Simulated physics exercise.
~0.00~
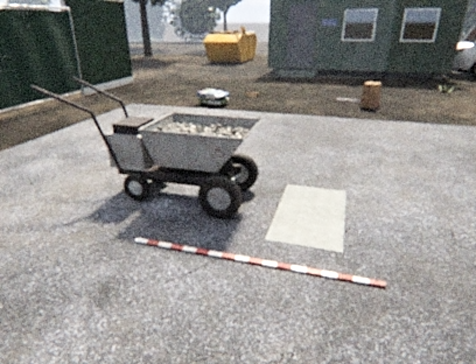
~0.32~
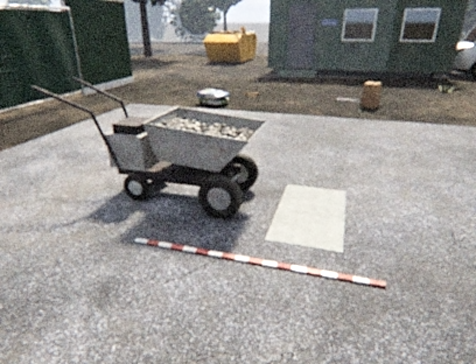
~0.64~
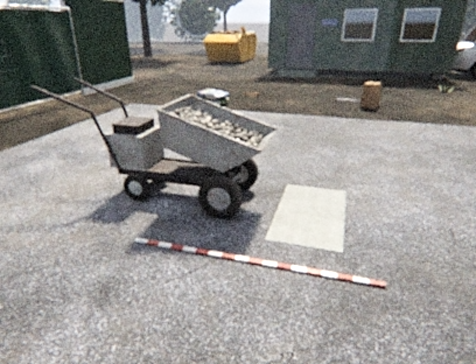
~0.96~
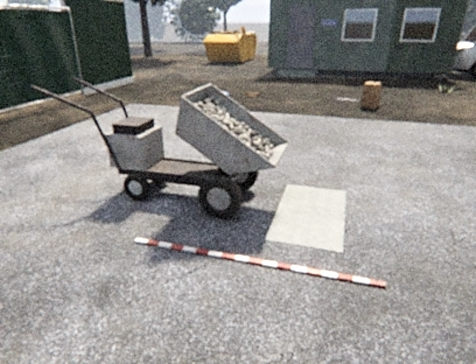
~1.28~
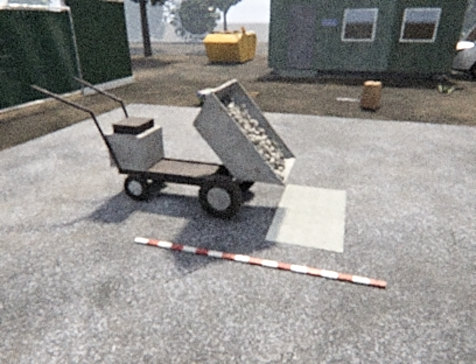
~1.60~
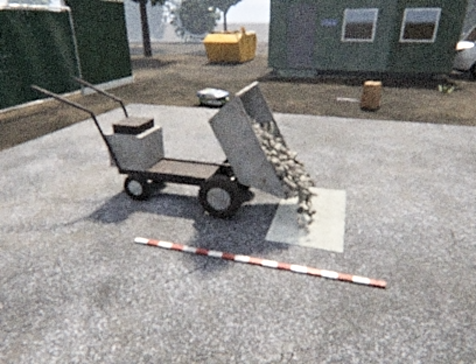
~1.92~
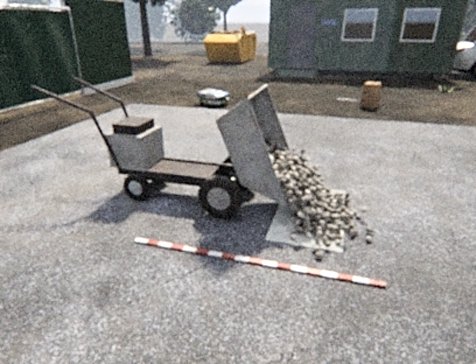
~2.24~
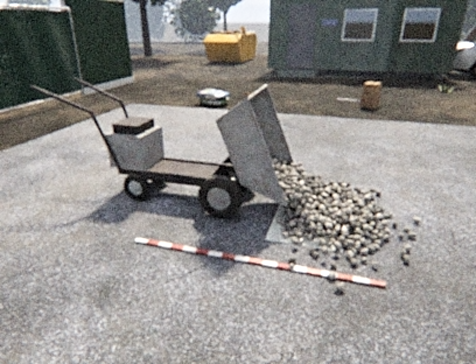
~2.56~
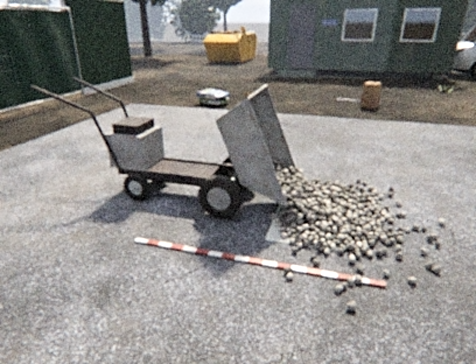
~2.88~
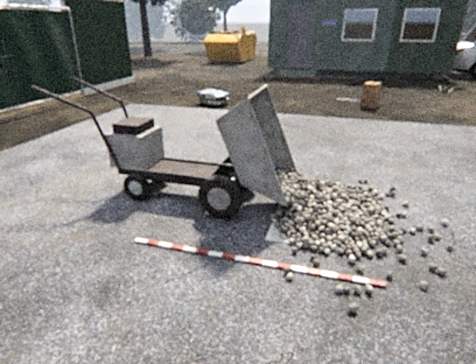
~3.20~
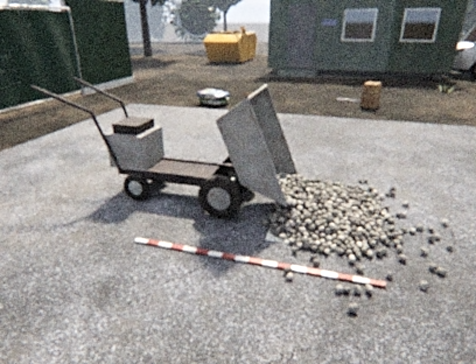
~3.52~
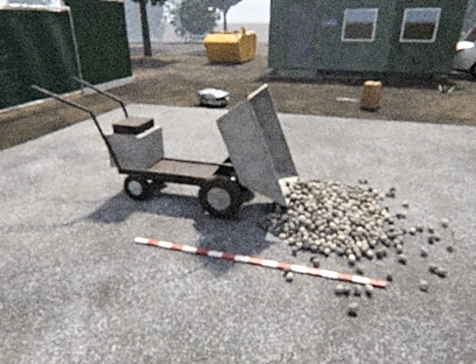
Motor barrow tipping its grey skip to the right, spilling smooth stones into a spreading heap over a pale sheet on paving.
